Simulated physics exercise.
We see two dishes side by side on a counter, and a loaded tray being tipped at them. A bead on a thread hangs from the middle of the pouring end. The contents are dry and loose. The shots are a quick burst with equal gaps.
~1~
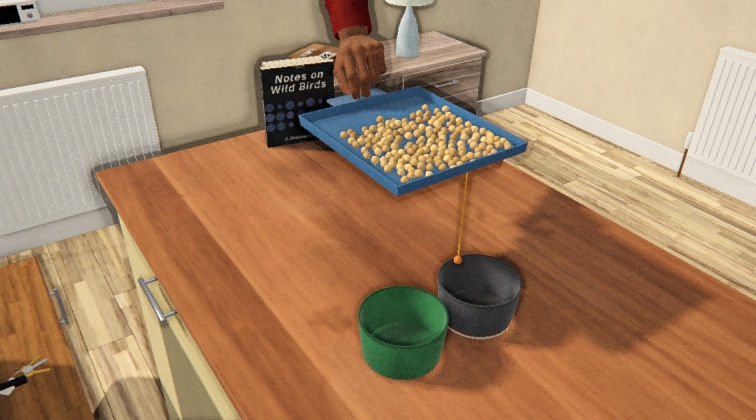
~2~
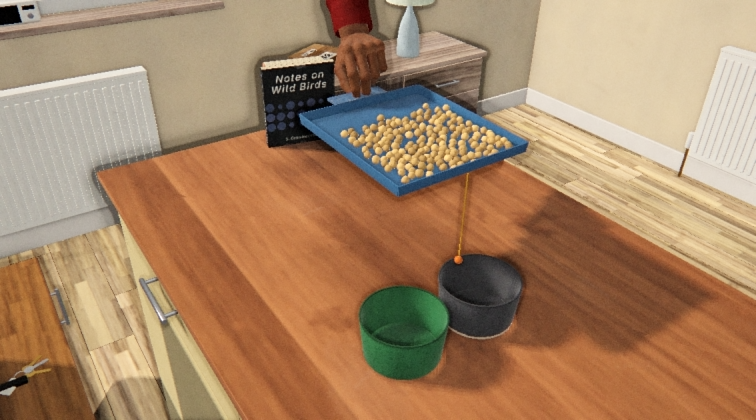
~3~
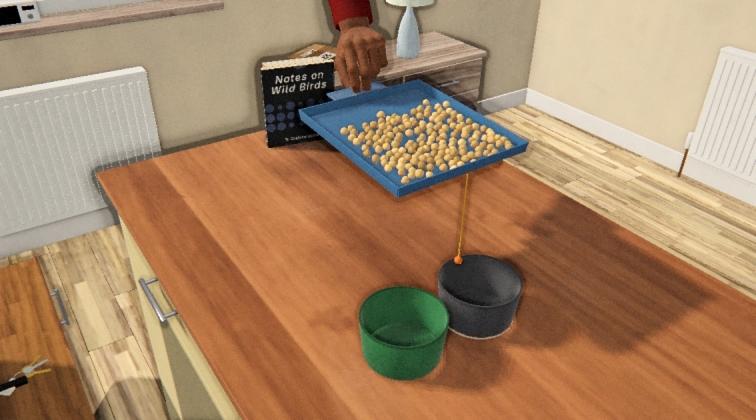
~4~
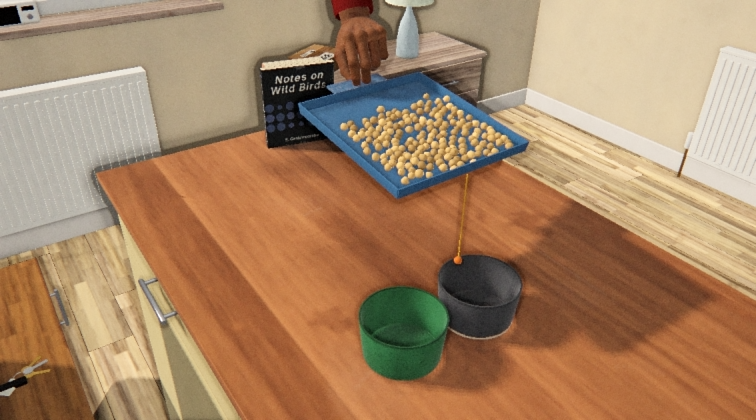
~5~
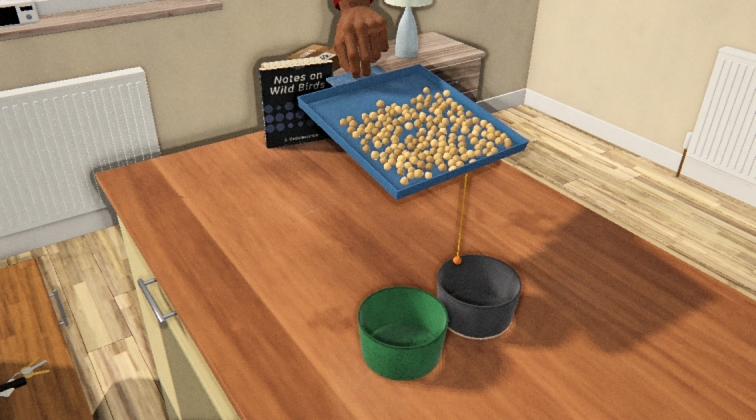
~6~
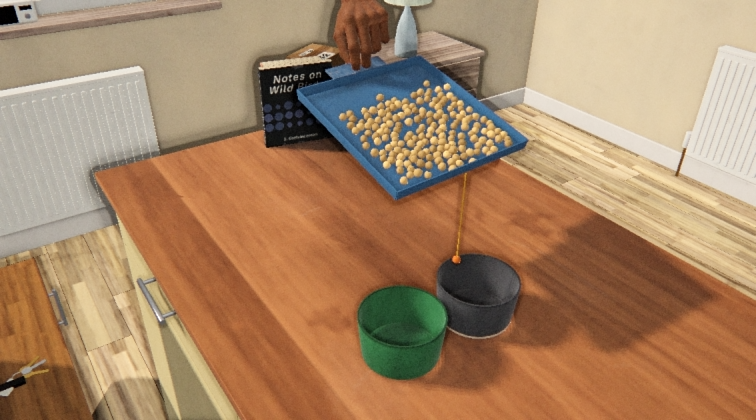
In a room with white radiators and pale wood flooring, a wooden counter is seen from above at an angle, the view staying still. A dark hand holds a blue tray of tan chickpeas above a green dish and a dark grey one, an orange bead hanging on a thread, a black bird book behind. The hand slowly raises the tray's far end, tilting it slightly towards its near left corner.
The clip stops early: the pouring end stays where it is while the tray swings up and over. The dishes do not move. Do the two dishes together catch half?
In the dishes lies more than half of it.
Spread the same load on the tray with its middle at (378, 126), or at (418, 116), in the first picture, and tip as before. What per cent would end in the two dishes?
About 80 and 80 per cent.
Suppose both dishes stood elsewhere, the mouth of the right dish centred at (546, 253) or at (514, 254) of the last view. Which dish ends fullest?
First the left-hand dish, then the dish on the left.
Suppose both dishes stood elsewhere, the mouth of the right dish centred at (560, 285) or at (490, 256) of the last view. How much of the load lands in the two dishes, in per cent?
Roughly 40 per cent, and 40 per cent.
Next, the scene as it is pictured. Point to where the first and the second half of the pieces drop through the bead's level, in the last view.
First near (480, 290), later near (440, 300).
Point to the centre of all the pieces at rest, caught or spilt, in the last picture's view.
Around (455, 331).
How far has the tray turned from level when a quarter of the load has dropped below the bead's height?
Roughly 110°.
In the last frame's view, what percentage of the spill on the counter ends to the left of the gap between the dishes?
Close to 10 per cent.
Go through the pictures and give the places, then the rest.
Corners of the pouring end (398, 185) and (526, 142), level; middle of the load (429, 145), dried chickpeas; left dish (430, 357); right dish (506, 317); bead on its thread (458, 260), in the first frame.
Corners of the pouring end (399, 186) and (527, 142), level; middle of the load (430, 144), in the second frame.
Corners of the pouring end (399, 187) and (527, 142), tipped barely, lowest at the left corner; middle of the load (430, 143), in the third frame.
Corners of the pouring end (399, 188) and (527, 141), tipped a little, lowest at the left corner; middle of the load (430, 141), in the fourth frame.
Corners of the pouring end (398, 190) and (527, 141), tipped a little, lowest at the left corner; middle of the load (429, 139), in the fifth frame.
Corners of the pouring end (397, 191) and (527, 139), tipped a little, lowest at the left corner; middle of the load (429, 135); left dish (429, 357); right dish (505, 316), in the sixth frame.
Just after the last frame, tray tipped steeply; every one on the tray.
A moment on, tray tipped right over; every one on the tray.
Further on, tray tipped past a quarter turn; roughly a third in the left dish; roughly a third in the right dish; roughly a quarter outside both.
When it is over, tray tipped past a quarter turn; roughly a third in the left dish; roughly a third in the right dish; roughly a quarter outside both.
